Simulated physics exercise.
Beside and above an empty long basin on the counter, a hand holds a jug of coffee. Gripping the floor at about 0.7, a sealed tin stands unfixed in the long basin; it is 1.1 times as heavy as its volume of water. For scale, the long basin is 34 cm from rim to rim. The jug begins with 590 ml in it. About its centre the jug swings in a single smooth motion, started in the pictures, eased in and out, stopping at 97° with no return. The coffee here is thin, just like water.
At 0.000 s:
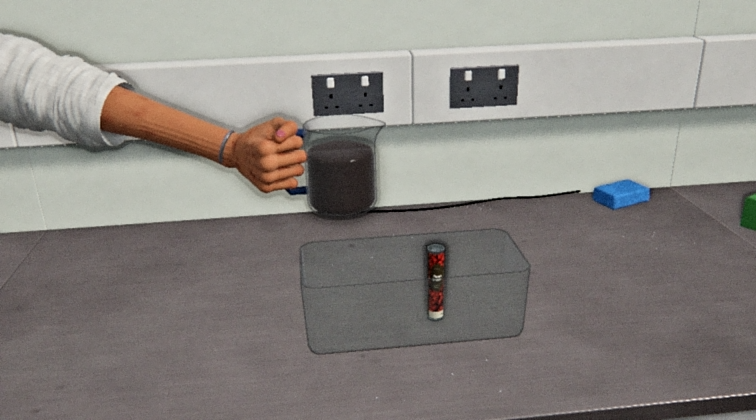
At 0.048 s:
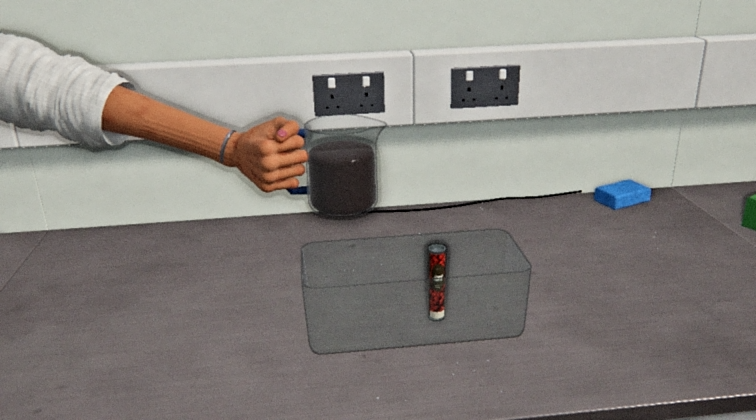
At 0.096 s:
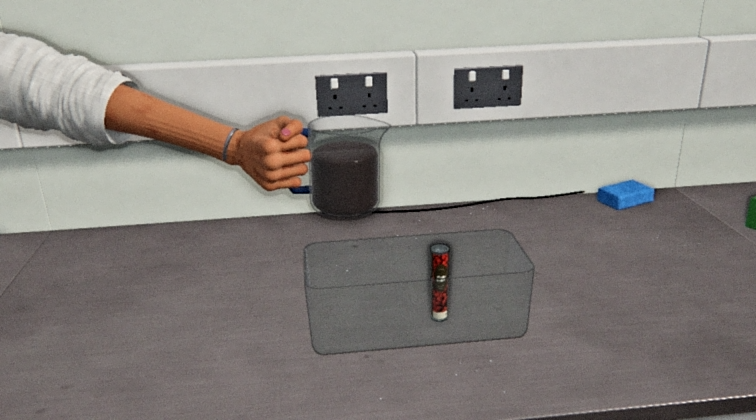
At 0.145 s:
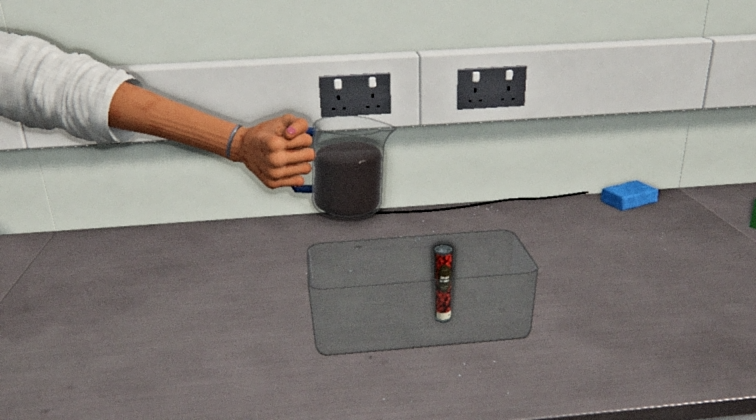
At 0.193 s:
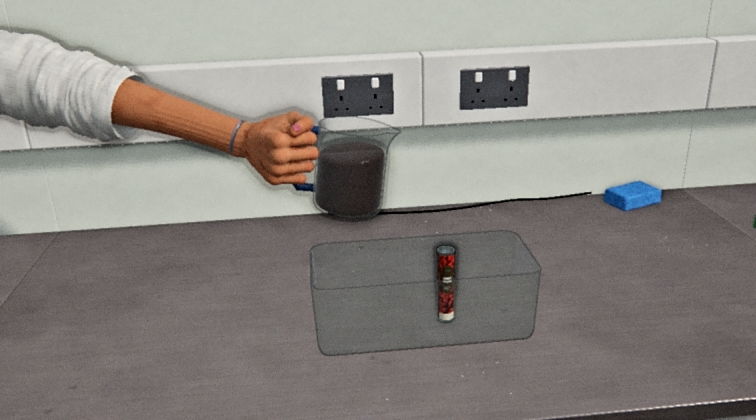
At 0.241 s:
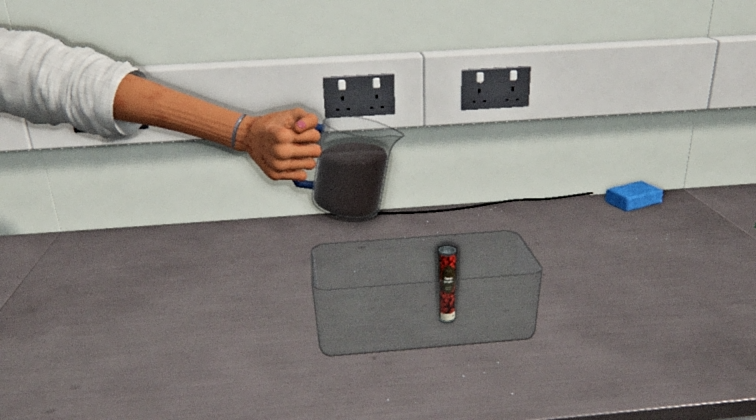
The clip shows a hand holding a glass jug of dark liquid beside and above a clear, empty long basin with a small tin standing inside; the jug, upright at first, then leans slightly to the right.
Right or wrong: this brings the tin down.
Right, the tin comes down.
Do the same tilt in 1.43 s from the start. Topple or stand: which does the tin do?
Result: Tin tipped over.
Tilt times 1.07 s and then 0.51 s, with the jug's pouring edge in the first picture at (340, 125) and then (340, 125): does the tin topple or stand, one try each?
The tin stays vertical the first time and stays vertical the second time.
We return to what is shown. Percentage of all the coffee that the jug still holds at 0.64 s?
94 %.
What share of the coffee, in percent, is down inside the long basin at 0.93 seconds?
It works out near 28 per cent.
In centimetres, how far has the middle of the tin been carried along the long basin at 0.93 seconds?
Near 0 cm of travel.
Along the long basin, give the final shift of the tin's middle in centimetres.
6.5 cm.
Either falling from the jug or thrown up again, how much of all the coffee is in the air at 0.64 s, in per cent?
Near 6 per cent of it all.
After 0.64 s the tilt is 63° and 94 per cent is still to pour; the tin stands where it began.
After 0.93 s the tilt is 93° and 46 per cent is still to pour; the tin stands where it began.
After 1.24 s the tilt is 97° and 12 per cent is still to pour; the tin lies on its side.
After 1.57 s the tilt is 97° and 3 per cent is still to pour; the tin lies on its side.
In the end the tin lies on its side.
